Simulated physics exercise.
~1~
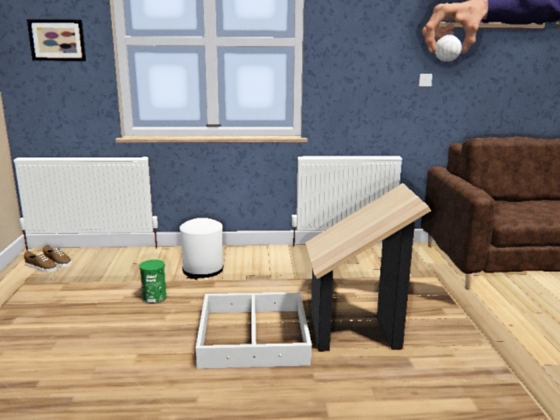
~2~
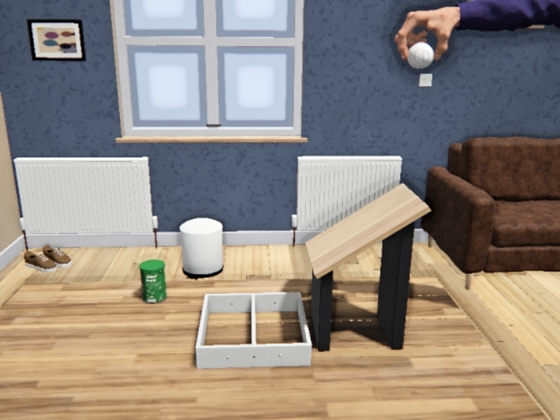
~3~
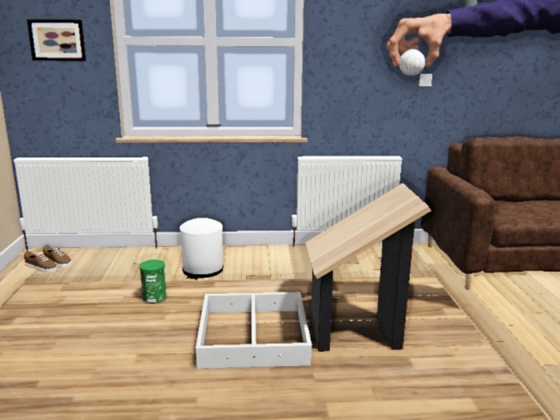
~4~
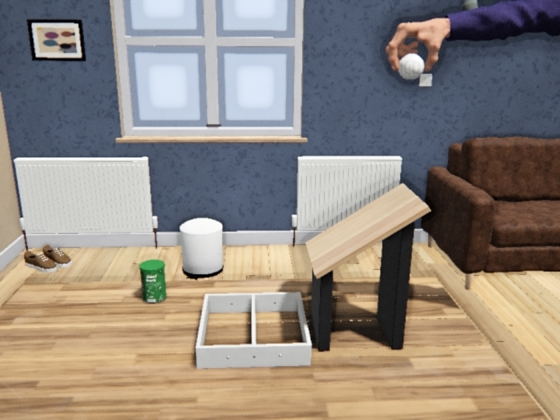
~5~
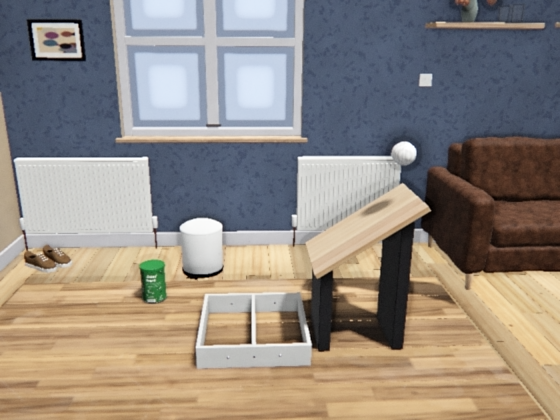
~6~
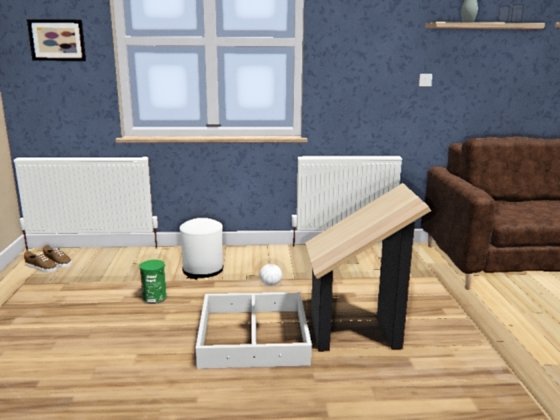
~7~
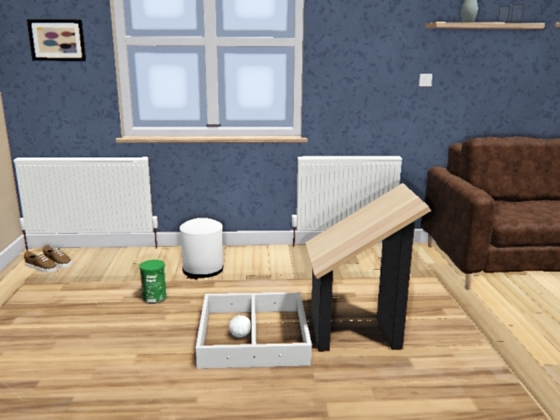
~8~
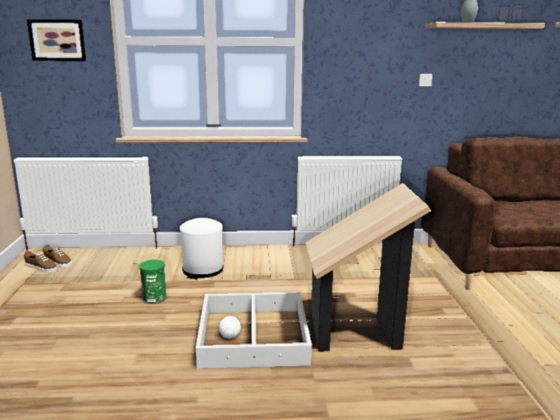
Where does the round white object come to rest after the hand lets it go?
It ends up inside the low tray on the floor, in the left bay, the one farther from the sloping board.
